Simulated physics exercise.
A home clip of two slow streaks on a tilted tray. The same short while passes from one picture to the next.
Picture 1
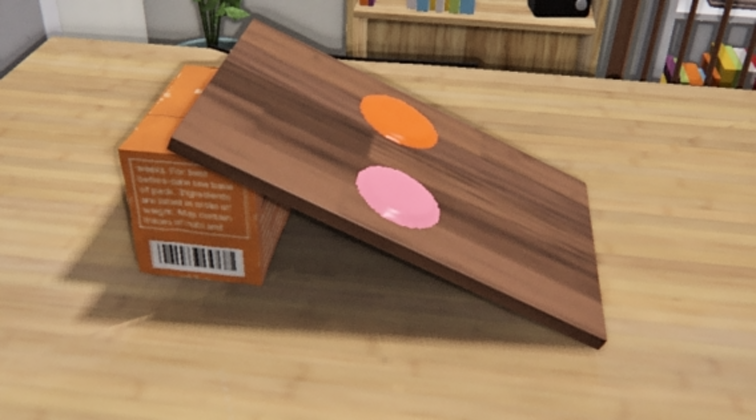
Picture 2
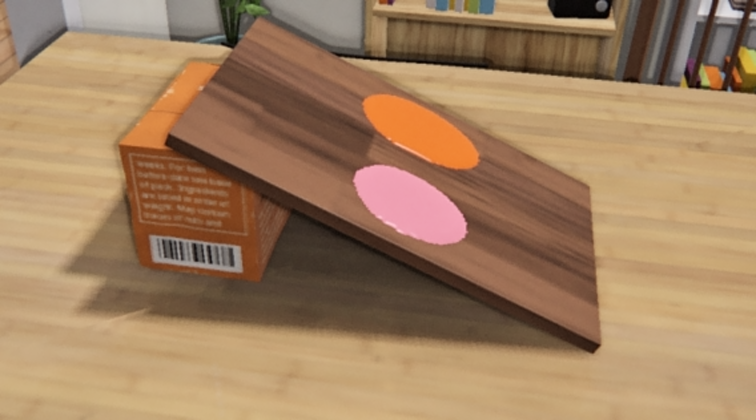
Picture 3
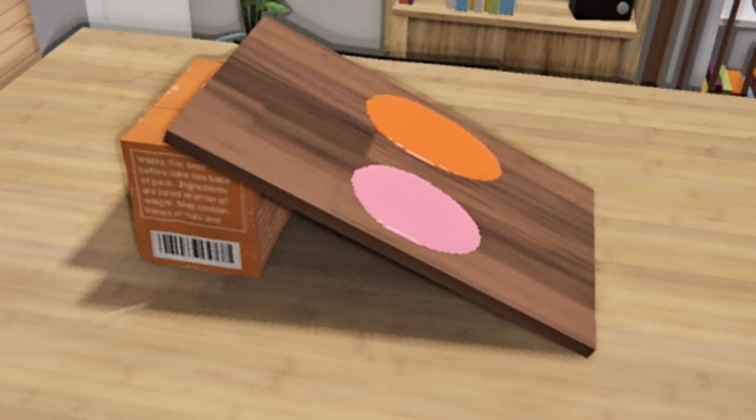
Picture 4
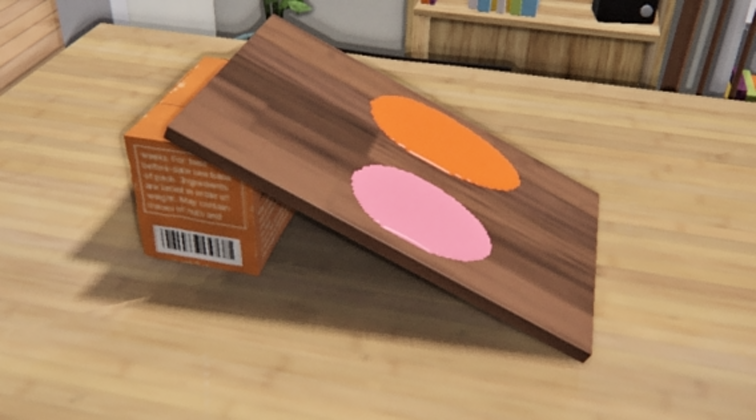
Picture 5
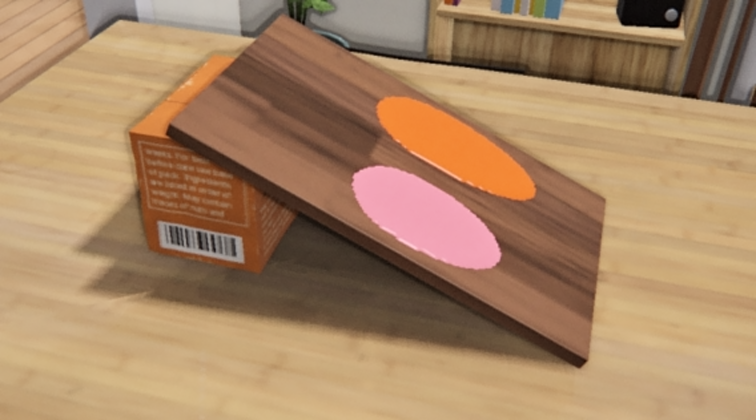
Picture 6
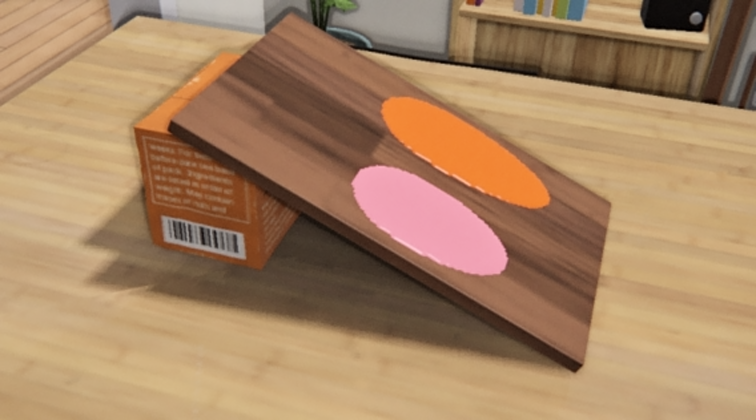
On a wooden table, a dark board leaned against an orange box while an orange patch and a pink patch on it slowly stretched down the slope, and the view shifted slightly around them.
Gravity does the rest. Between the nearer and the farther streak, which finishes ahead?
The farther one gets there first.
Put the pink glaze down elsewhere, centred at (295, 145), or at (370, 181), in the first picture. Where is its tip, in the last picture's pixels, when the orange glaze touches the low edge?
One: (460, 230). Two: (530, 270).
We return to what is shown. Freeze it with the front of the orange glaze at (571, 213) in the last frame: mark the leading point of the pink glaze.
Near (523, 273).
Shortly, the pink glaze is three quarters of the way down; the orange glaze is close to the edge.
Then, the pink glaze is close to the edge; the orange glaze is close to the edge.
At the finish, the pink glaze is close to the edge; the orange glaze is at the low edge.
